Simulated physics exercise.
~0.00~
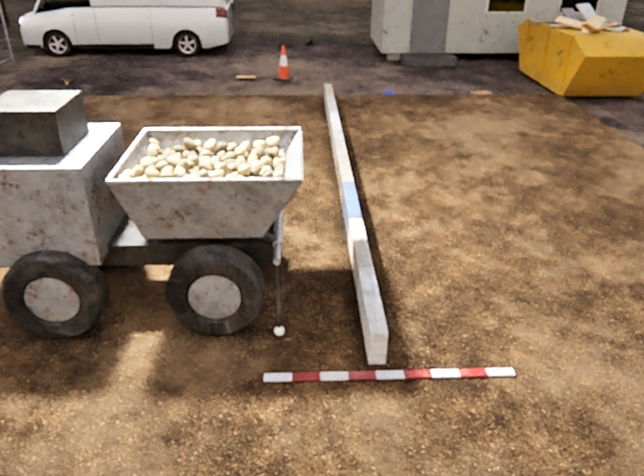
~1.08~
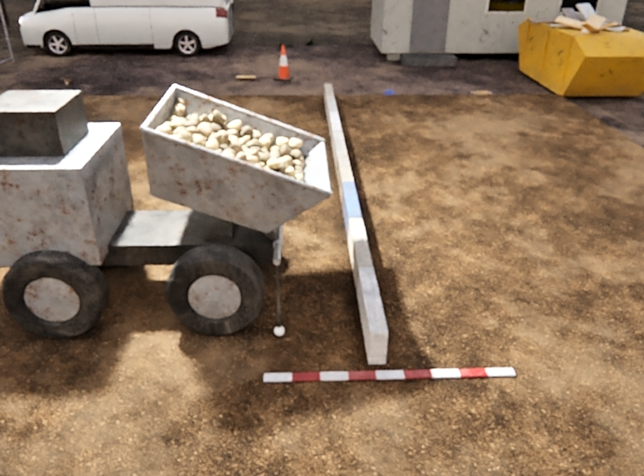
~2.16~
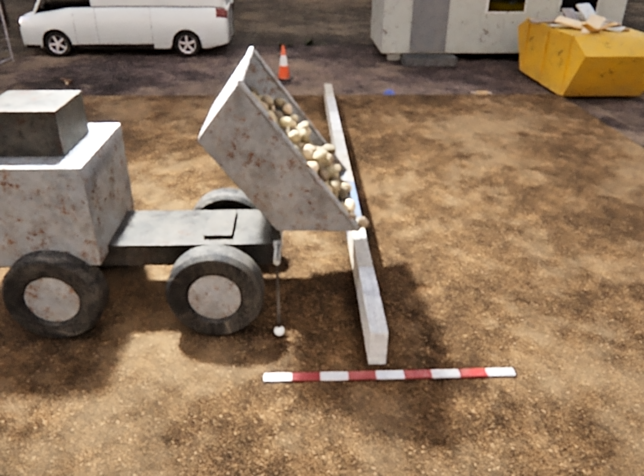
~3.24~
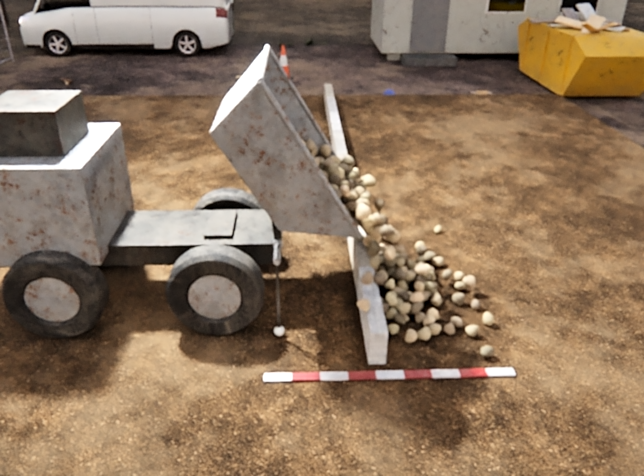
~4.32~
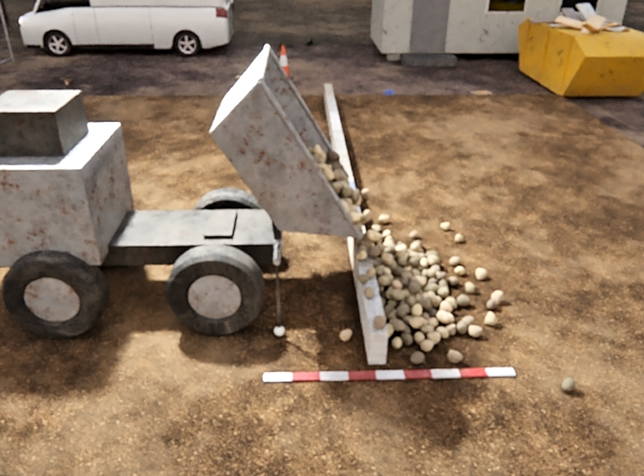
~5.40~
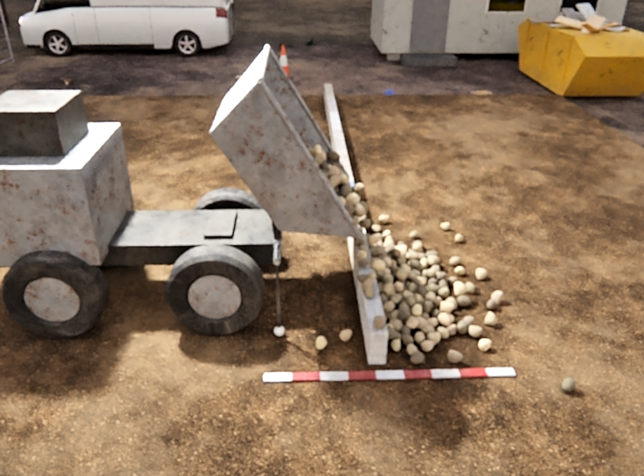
On a patch of bare brown ground, a small grey dumper tips its body steeply to the right, and pale rounded stones slide out over a low kerb, ending in a heap beyond it, with a few on the near side and some still in the raised body.
